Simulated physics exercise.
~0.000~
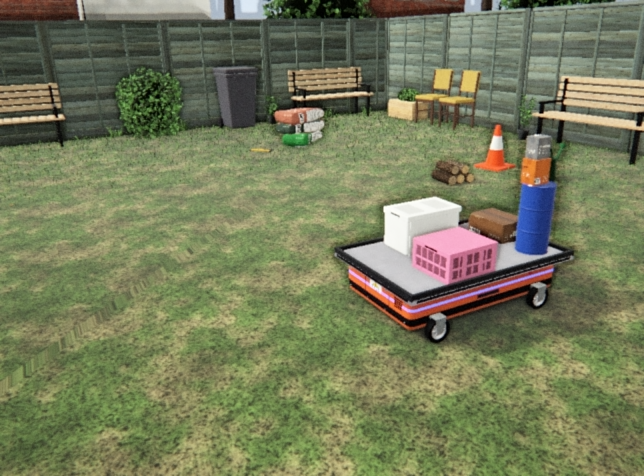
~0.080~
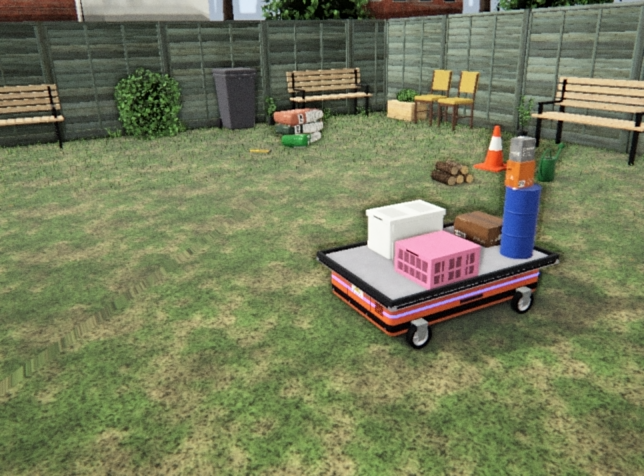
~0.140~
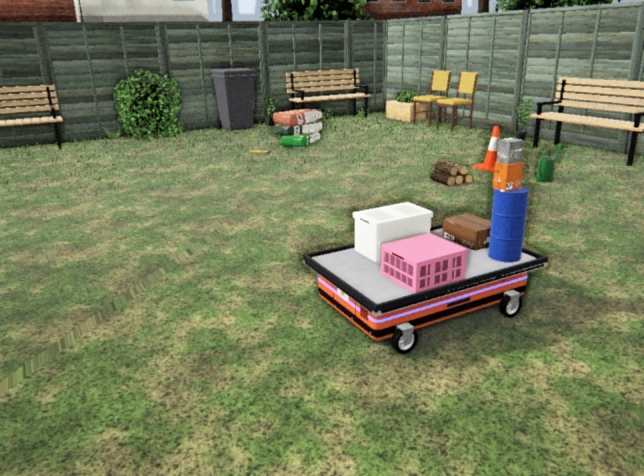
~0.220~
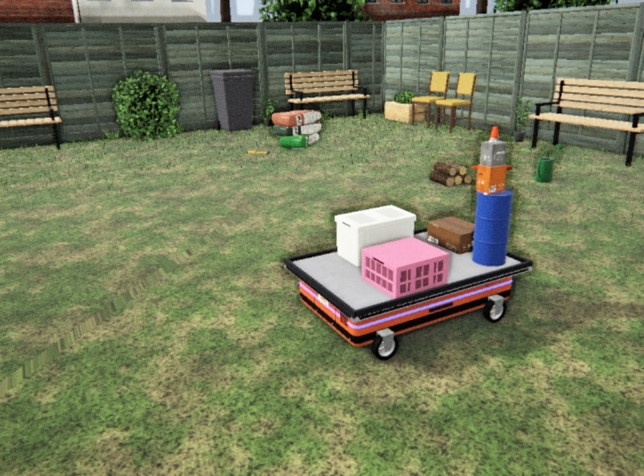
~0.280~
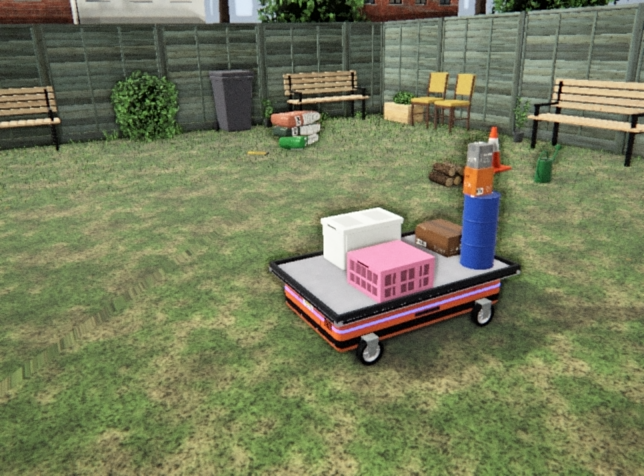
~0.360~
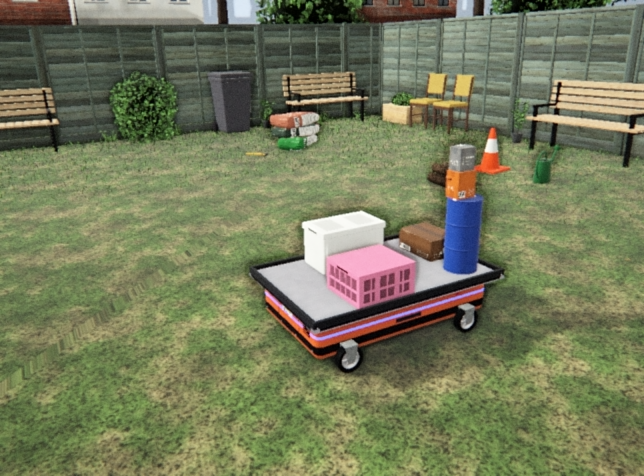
A flat cart carrying a white tote, a pink crate, a brown parcel and a blue canister with boxes stacked on top rolled slowly leftward and slightly nearer across a patchy, fenced lawn.
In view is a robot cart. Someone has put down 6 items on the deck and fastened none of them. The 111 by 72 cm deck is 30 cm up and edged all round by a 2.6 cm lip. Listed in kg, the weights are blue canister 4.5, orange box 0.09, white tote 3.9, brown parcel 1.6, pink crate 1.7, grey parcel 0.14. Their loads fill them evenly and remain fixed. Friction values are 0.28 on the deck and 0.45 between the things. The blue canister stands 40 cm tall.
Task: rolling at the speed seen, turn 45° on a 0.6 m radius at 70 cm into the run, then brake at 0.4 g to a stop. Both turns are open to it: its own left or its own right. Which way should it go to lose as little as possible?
Left.
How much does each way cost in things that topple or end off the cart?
Left: 0; right: 3.
Turning left. Around 0.86 s, cart 129 cm along, turned 40°; pink crate shifted 15 cm; white tote shifted 4 cm; brown parcel shifted 4 cm.
Around 1.26 s, cart 174 cm along, turned 45°; orange box shifted 3 cm near (344, 237); blue canister shifted 2 cm near (350, 300); white tote shifted 18 cm.
Finally (1.9 s), not toppled but over 10 cm from the start, white tote, brown parcel and pink crate; the other 3 still in place (within 10 cm). In the last view, blue canister near (344, 310), orange box near (338, 245).
Turning right instead, blue canister, orange box and grey parcel tipped over or off the cart, 3 of 6 in all.
